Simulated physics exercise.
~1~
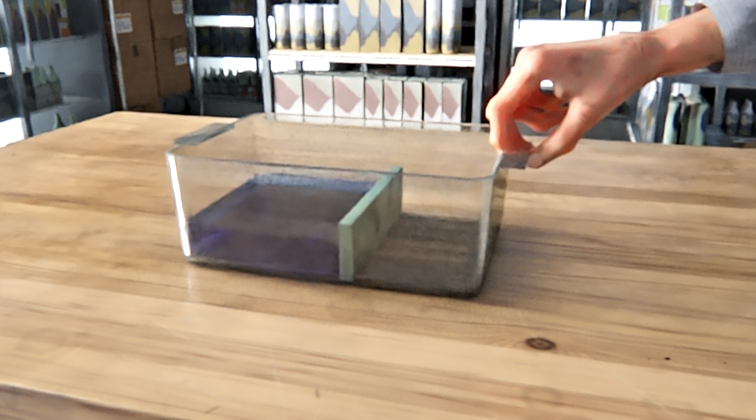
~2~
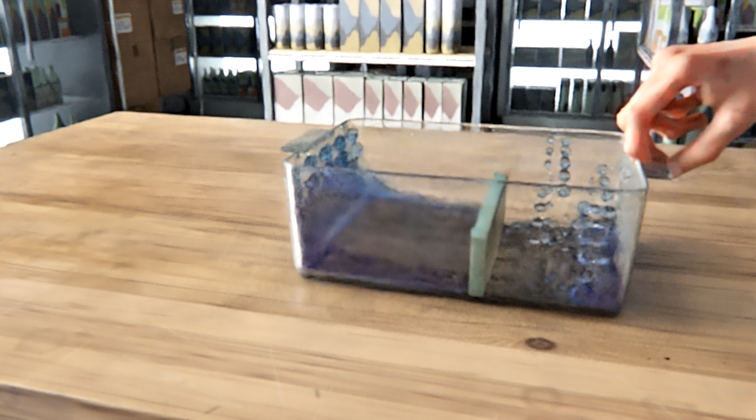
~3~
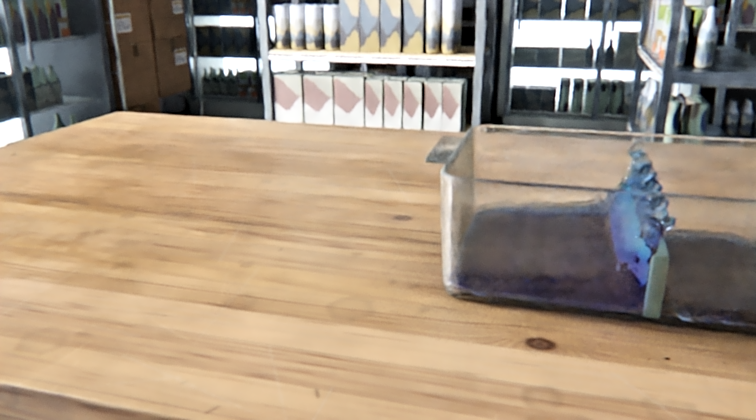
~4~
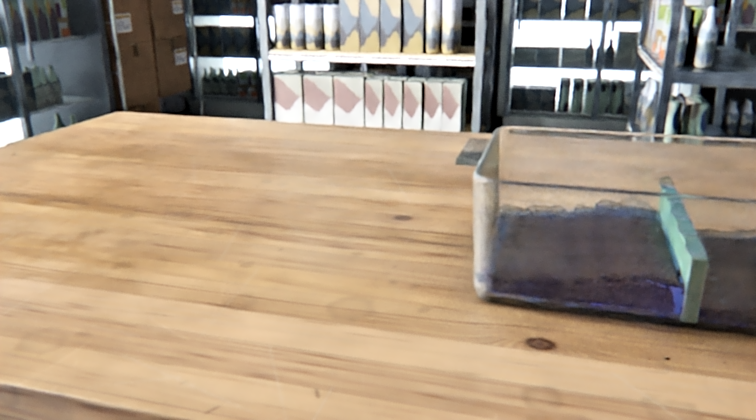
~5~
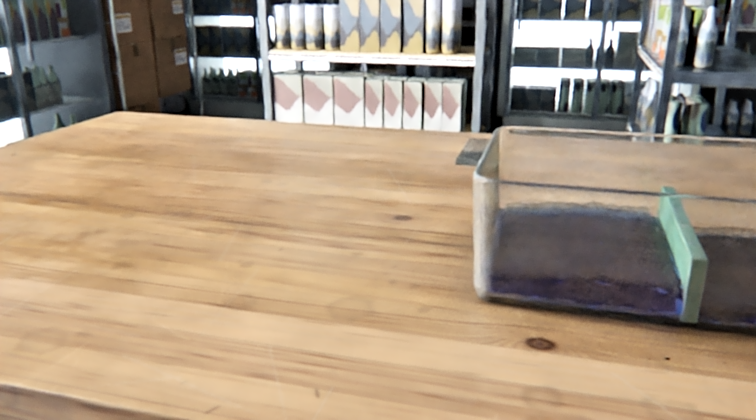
In a storage room or shop lined with shelves of bottles and boxes, a still camera looks slightly down on a pale wooden table. A clear glass food box stands on it, split by an upright green divider, with dark purplish water in the left half. A hand grips the right end and pulls the box rightwards, and the water surges up the left wall while drops scatter in the right half. The box slides partly out of view, and water rears up against the divider. It finally rests at the right edge, most water settled left and some right.
